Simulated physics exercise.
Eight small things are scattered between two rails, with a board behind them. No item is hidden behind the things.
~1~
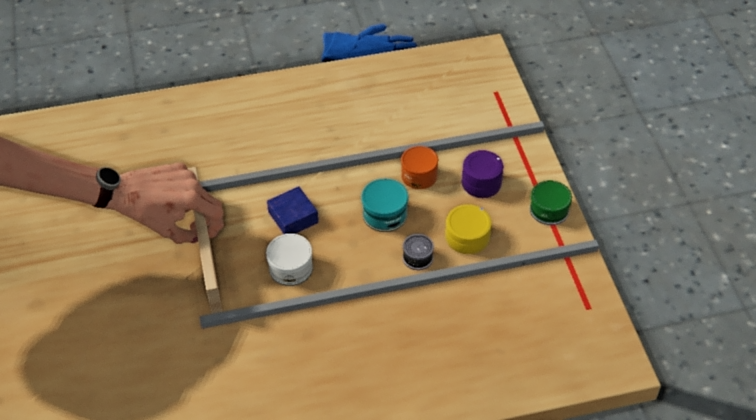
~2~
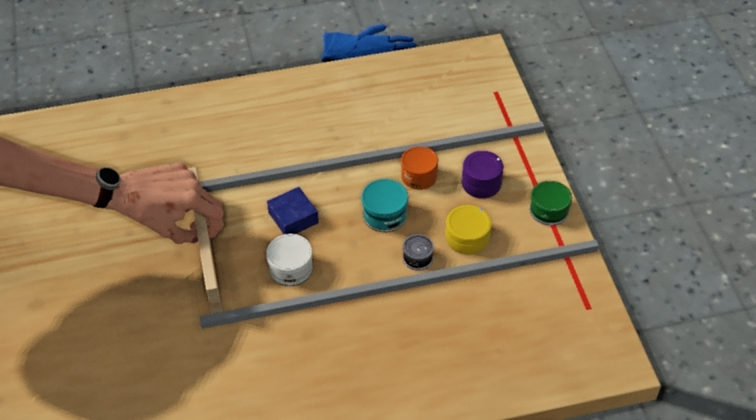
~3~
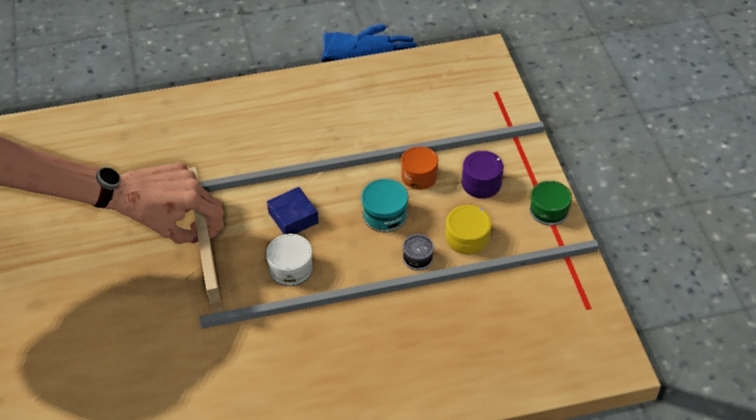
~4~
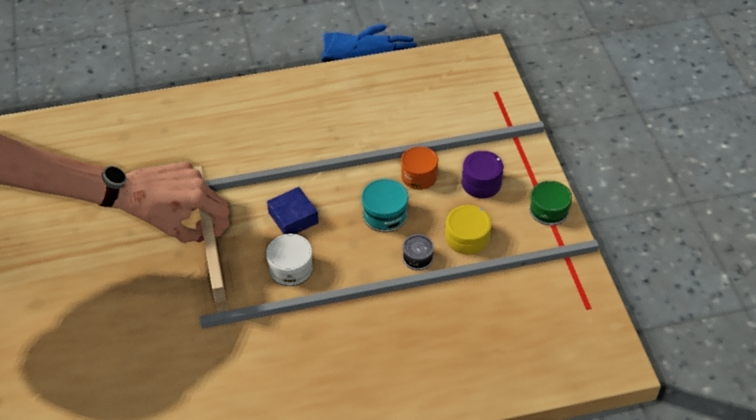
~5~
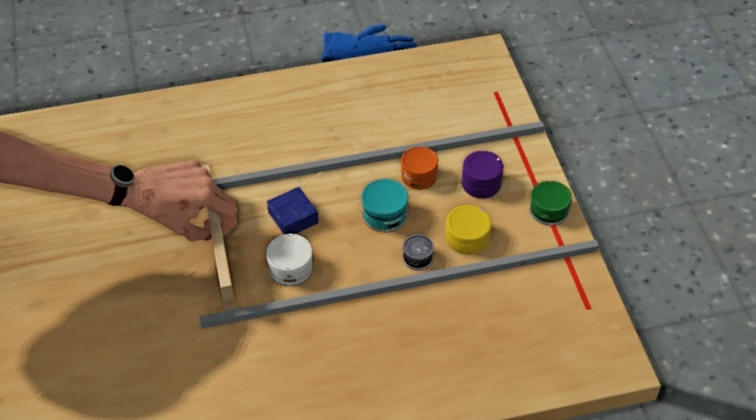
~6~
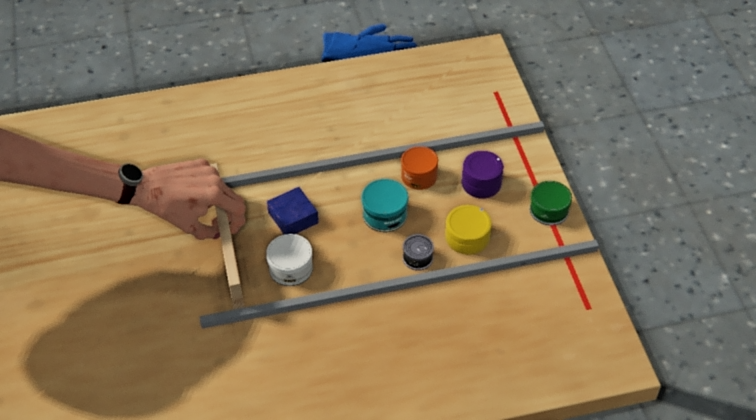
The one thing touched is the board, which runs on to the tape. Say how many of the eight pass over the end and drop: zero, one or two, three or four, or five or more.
The count is three or four.
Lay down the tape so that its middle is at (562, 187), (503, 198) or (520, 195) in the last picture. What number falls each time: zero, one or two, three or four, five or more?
So in that order I'd say at least five; 1 or 2; three to four.
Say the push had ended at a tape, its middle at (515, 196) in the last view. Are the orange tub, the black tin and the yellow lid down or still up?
Observed: Orange tub hangs on; black tin hangs on; yellow lid hangs on.
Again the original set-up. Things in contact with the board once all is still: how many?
4 of them.
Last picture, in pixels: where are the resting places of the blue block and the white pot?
They end up close to (550, 168) and (567, 197).
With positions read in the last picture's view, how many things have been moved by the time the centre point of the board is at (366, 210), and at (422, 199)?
Counts: 4 and 7.
A little later, none off yet; green tin at rest near (551, 203); purple lid at rest near (482, 174); yellow lid at rest near (468, 230).
When it is over, the number that fall off is three or four; down, turquoise pot, yellow lid, purple lid and green tin.
